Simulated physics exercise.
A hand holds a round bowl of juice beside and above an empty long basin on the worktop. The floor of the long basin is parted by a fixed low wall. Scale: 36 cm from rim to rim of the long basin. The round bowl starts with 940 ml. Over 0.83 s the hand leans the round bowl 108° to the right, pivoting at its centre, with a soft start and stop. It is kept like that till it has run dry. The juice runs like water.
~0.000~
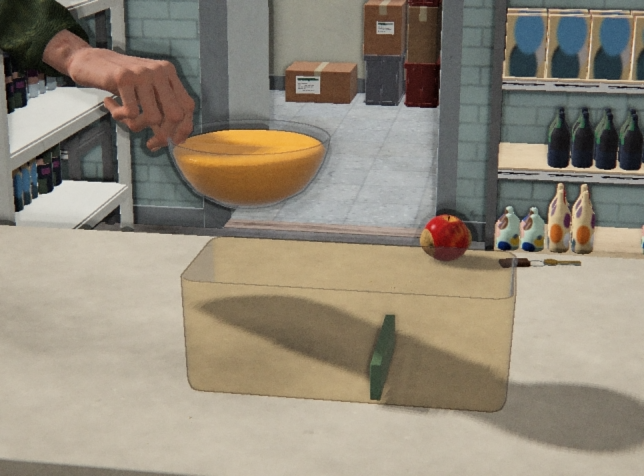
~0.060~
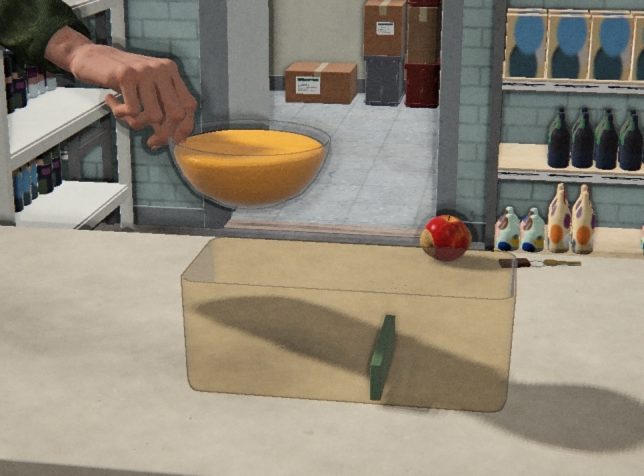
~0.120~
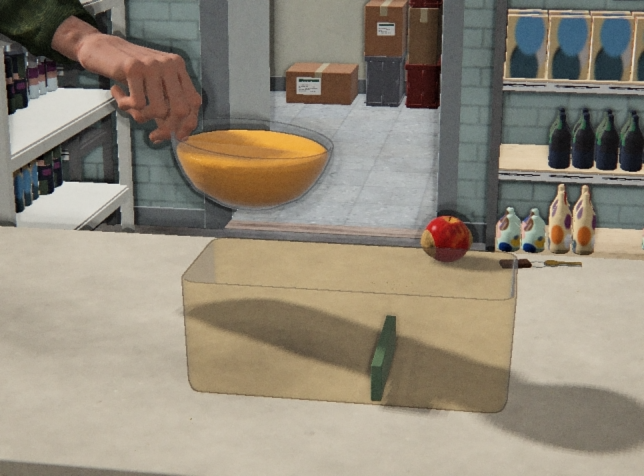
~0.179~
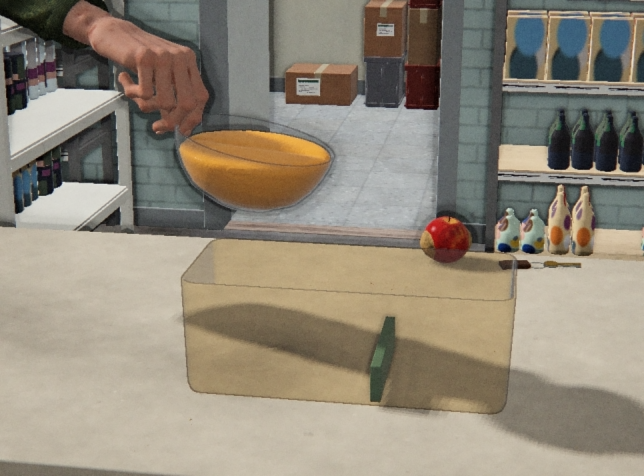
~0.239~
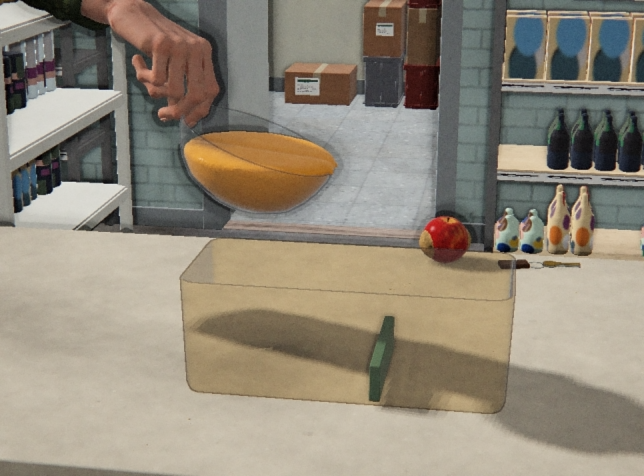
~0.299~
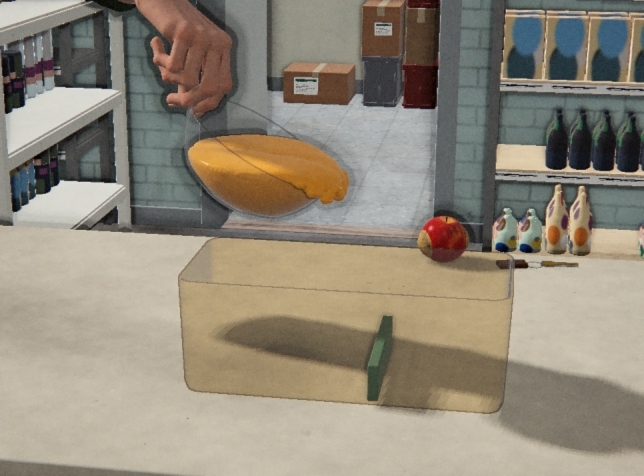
A hand held a round glass bowl of orange juice above a long, clear basin on a counter, then slowly leaned it to the right until juice began running over the edge.
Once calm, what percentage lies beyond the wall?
Roughly 37 per cent is past the wall.
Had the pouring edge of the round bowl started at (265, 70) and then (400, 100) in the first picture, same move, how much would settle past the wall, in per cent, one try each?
In turn about 15 and 70 per cent.
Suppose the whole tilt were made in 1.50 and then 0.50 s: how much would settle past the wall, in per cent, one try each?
In turn about 55 and 30 per cent.
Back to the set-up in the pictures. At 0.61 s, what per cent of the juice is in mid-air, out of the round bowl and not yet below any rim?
About 16 per cent.
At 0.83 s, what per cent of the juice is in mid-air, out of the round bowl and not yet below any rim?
Near 2 in a hundred.
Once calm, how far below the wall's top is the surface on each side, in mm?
Some 24 mm on the left and 26 mm on the right.
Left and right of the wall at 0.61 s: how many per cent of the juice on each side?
Left about 36, right about 38.
After 0.61 s the tilt is 90° and 9 per cent is still to pour, 37 is left of the wall and 37 right of it.
After 0.83 s the tilt is 108° and 0 per cent is still to pour, 60 is left of the wall and 37 right of it.
After 1.07 s the tilt is 108° and 0 per cent is still to pour, 61 is left of the wall and 37 right of it.
After 1.33 s the tilt is 108° and 0 per cent is still to pour, 61 is left of the wall and 37 right of it.
In the end 61 per cent lies left of the wall, 37 right of it and 2 outside.
